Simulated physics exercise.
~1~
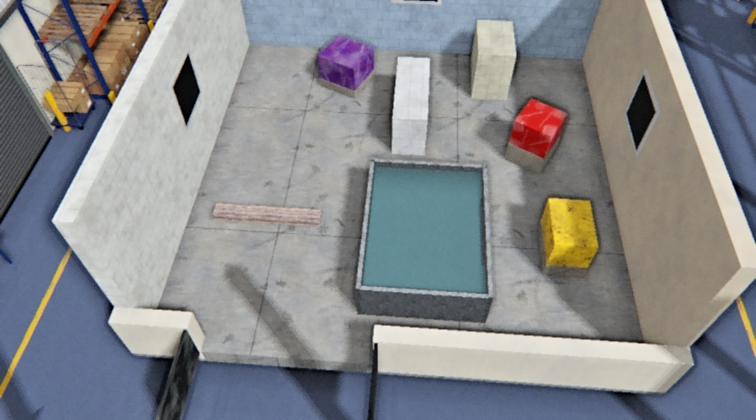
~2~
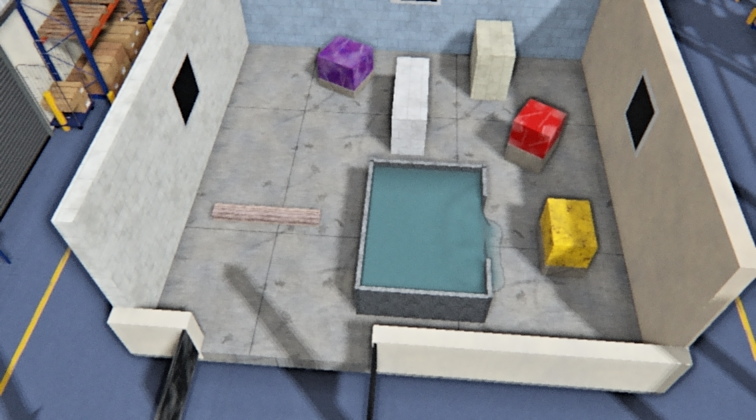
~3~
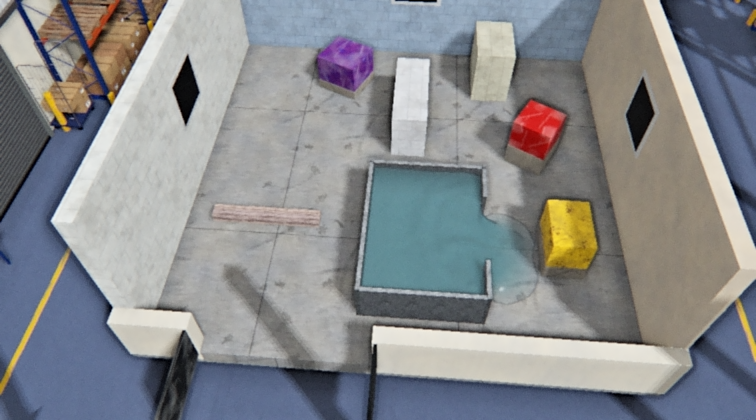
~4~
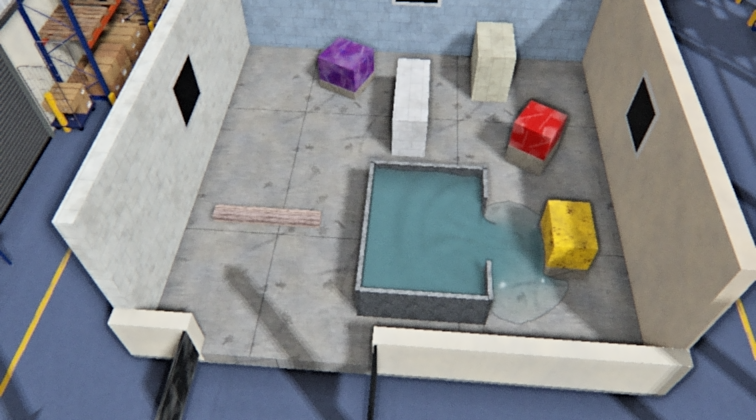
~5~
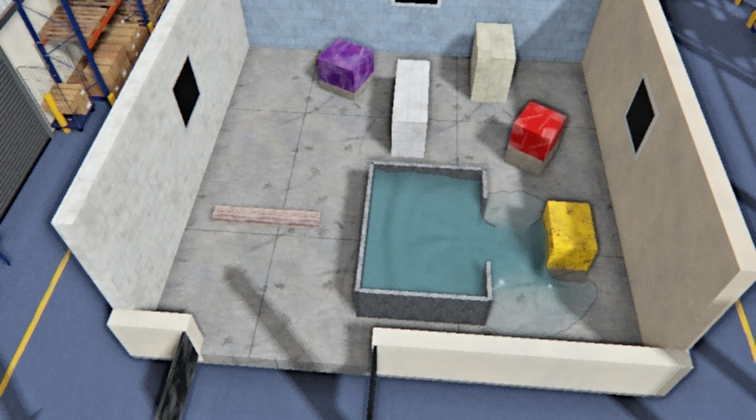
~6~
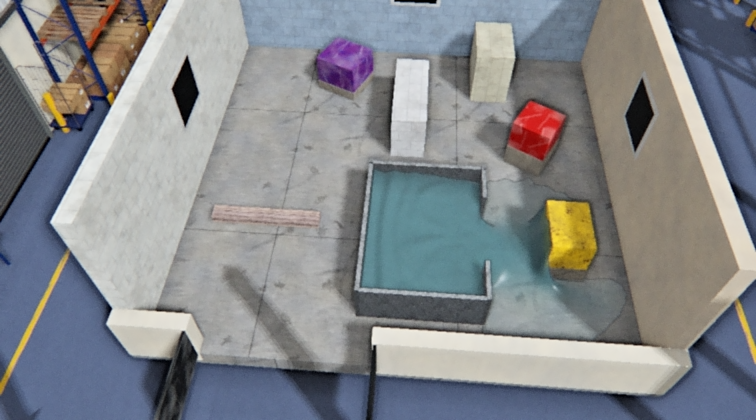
A tank of still water stood among coloured crates in a walled warehouse bay, then its right side broke open and water poured out, spreading across the floor around the yellow crate.
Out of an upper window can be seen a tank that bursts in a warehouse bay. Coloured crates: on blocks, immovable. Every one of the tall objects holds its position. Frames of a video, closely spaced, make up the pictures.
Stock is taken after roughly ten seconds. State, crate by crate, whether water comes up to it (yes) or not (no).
The red crate ends up dry; the purple crate ends up dry; the yellow crate ends up wet.
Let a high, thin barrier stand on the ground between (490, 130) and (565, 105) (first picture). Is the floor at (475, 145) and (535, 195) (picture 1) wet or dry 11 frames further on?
Reached, reached.
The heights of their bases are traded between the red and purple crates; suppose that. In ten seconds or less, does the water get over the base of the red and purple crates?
Result: The red crate gets splashed; the purple crate comes through fine.
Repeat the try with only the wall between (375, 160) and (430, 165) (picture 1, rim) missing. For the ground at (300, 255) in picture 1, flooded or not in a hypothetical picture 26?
I reckon it ends up parched.
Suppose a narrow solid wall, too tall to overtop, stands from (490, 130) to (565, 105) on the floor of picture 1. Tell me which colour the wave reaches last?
My answer: The crate marked purple.
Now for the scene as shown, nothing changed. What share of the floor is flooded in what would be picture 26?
My best guess is some 45 %.
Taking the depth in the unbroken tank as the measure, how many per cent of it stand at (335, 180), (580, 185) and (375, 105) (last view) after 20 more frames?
I'd say around 0 per cent, then 20 per cent, then 0 per cent.
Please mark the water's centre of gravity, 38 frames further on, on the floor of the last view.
Estimate: (486, 196).
A moment on, water covers 20 % of the floor; the red crate water round its plinth, the purple crate not reached, the yellow crate water round its plinth.
Next, water covers 30 % of the floor; the red crate water round its plinth, the purple crate not reached, the yellow crate water round its plinth.
Then, water covers 45 % of the floor; the red crate water round its plinth, the purple crate not reached, the yellow crate water round its plinth.
Later, water covers 65 % of the floor; the red crate water round its plinth, the purple crate water round its plinth, the yellow crate water round its plinth.
In the end, water covers 85 % of the floor; the red crate stayed above the water, the purple crate stayed above the water, the yellow crate was topped.
